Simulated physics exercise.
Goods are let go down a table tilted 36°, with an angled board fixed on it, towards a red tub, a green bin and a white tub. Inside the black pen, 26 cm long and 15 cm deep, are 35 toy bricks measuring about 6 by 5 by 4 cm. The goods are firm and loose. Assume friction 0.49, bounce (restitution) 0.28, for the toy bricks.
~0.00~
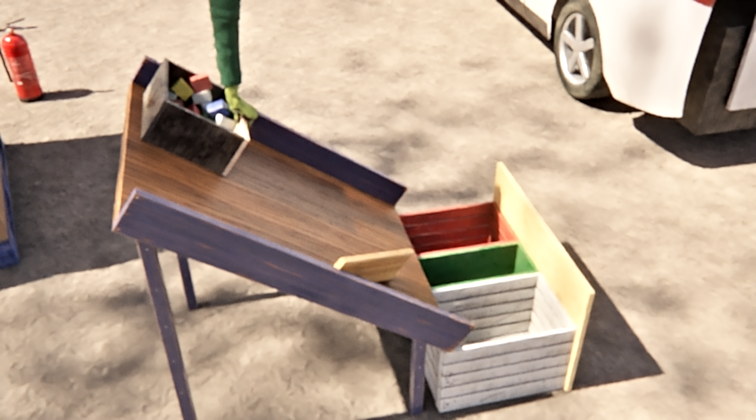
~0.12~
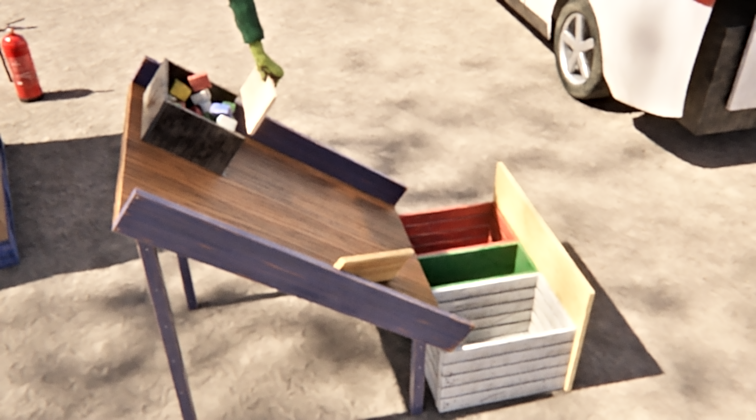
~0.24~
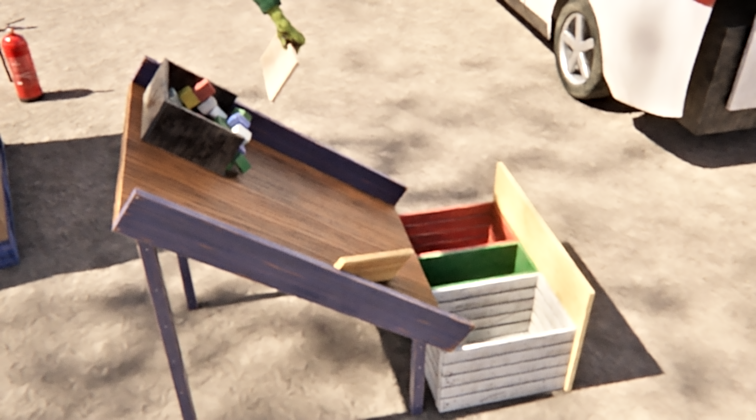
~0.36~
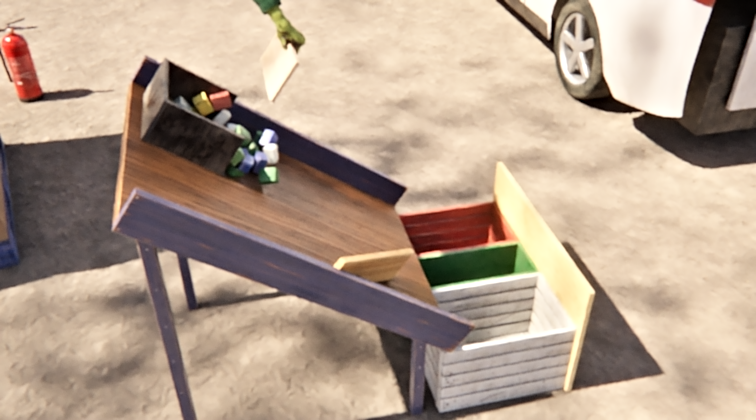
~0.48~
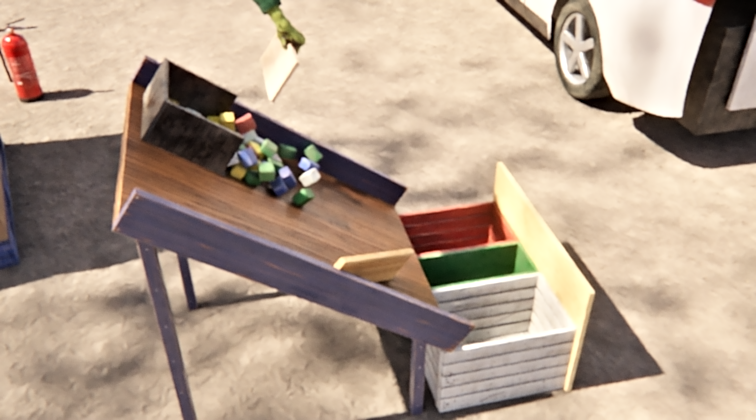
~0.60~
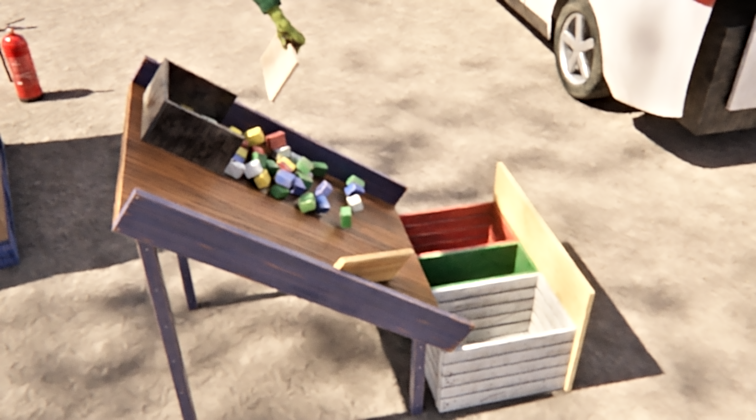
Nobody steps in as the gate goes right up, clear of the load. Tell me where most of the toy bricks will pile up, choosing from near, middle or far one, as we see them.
Most of them pile up in the one furthest back.
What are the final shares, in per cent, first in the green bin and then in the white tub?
Around 25 per cent and 0 per cent, in that order.
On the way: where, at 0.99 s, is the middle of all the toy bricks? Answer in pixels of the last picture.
Somewhere around pixel (409, 230) in the last view.
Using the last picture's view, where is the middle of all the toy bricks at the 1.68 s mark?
Look near pixel (482, 282).
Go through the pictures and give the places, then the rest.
In the first frame (each is followed by its nearest rim corner in this view), black pen, (168, 101); red tub, (408, 257); none out.
Black pen, (168, 101), in the second frame.
Black pen, (168, 101); 8 out, in the third frame.
Black pen, (168, 101); 15 out, in the fourth frame.
Black pen, (168, 101); 23 out, the lowest brick at (313, 154), in the fifth frame.
Black pen, (168, 101); red tub, (408, 257); 32 out, the lowest brick at (355, 184), in the sixth frame.
After 0.77 s, 1 still in the black pen, 2 in the red tub, 31 on the slope and 1 in the air.
After 0.99 s, 9 in the red tub, 3 in the green bin, 17 on the slope and 6 in the air.
After 1.29 s, 24 in the red tub, 8 in the green bin, 1 on the slope and 2 in the air.
Outcome (at 1.68 s), 26 in the red tub and 9 in the green bin.
